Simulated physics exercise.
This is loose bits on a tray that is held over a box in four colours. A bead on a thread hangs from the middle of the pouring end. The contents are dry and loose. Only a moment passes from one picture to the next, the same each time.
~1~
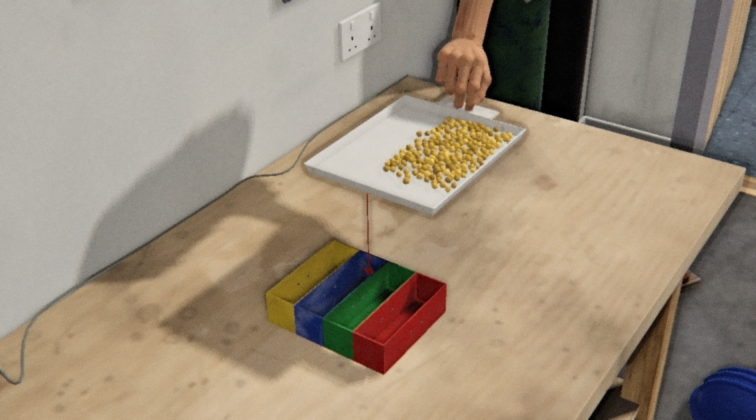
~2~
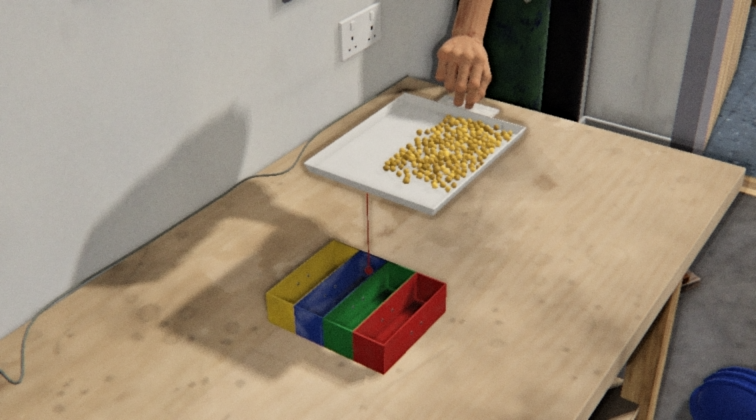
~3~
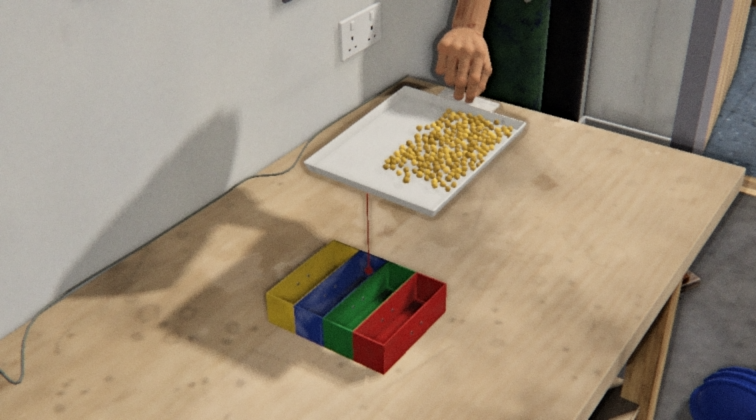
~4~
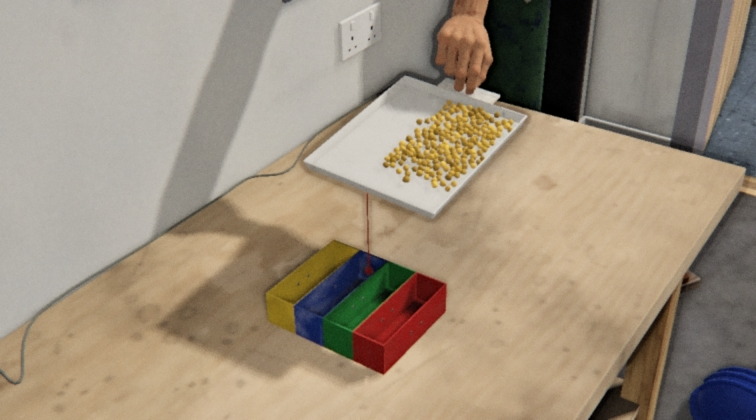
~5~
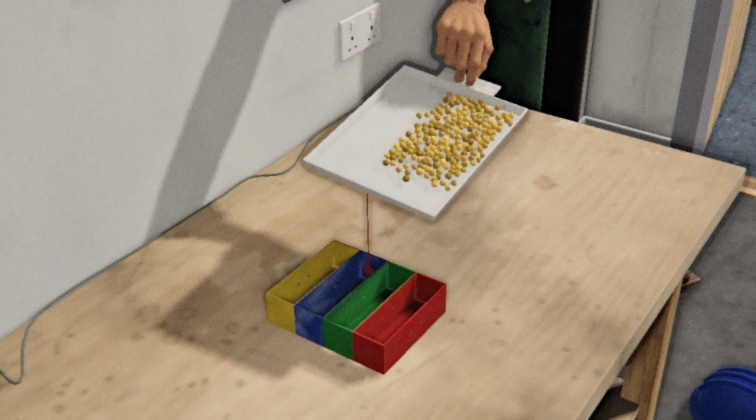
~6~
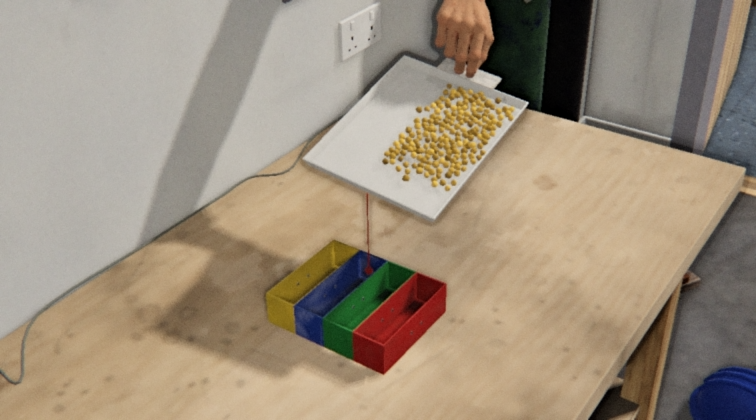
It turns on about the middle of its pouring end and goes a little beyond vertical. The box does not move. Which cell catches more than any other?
The red cell gets the most.
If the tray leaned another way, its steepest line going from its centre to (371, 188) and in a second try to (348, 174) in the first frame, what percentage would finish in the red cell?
The first gives 20 %, the second 0 %.
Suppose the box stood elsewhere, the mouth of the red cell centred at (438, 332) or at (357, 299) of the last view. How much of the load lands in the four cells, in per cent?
First some 100, then 10 per cent.
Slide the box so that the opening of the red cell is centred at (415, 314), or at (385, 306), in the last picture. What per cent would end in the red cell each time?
First some 60, then 20 per cent.
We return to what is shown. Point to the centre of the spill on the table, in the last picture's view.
Close to (446, 352).
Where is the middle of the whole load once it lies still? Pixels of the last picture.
Around (413, 335).
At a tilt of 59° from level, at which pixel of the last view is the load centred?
Around (425, 186).
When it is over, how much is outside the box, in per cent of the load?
It comes to 50 per cent or so.
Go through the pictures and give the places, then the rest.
Corners of the pouring end at (309, 163) and (433, 205), level; middle of the load at (445, 152), puffed corn balls; bead on its thread at (369, 271); yellow cell at (281, 311); blue cell at (309, 323); green cell at (338, 337); red cell at (369, 350), in the first frame.
Corners of the pouring end at (309, 162) and (433, 206), level; middle of the load at (445, 151), in the second frame.
Corners of the pouring end at (309, 161) and (433, 208), tipped barely, lowest at the right corner; middle of the load at (445, 148), in the third frame.
Corners of the pouring end at (309, 160) and (433, 210), tipped a little, lowest at the right corner; middle of the load at (445, 144), in the fourth frame.
Corners of the pouring end at (308, 159) and (432, 212), tipped a little, lowest at the right corner; middle of the load at (445, 140), in the fifth frame.
Corners of the pouring end at (308, 158) and (432, 215), tipped clearly, lowest at the right corner; middle of the load at (445, 135); yellow cell at (281, 311); blue cell at (309, 323); green cell at (338, 337); red cell at (369, 350), in the sixth frame.
Soon, tray tipped steeply; nearly all on the tray; a stray few in the red cell; a small part falling or outside the box.
A while on, tray tipped right over; a small part on the tray; about a third in the red cell; a small part in the green cell; about half falling or outside the box.
Towards the end, tray tipped past a quarter turn; about half in the red cell; a small part in the green cell; about half falling or outside the box.
Finally, tray tipped past a quarter turn; about half in the red cell; a small part in the green cell; none in the blue cell; none in the yellow cell; about half outside the box.
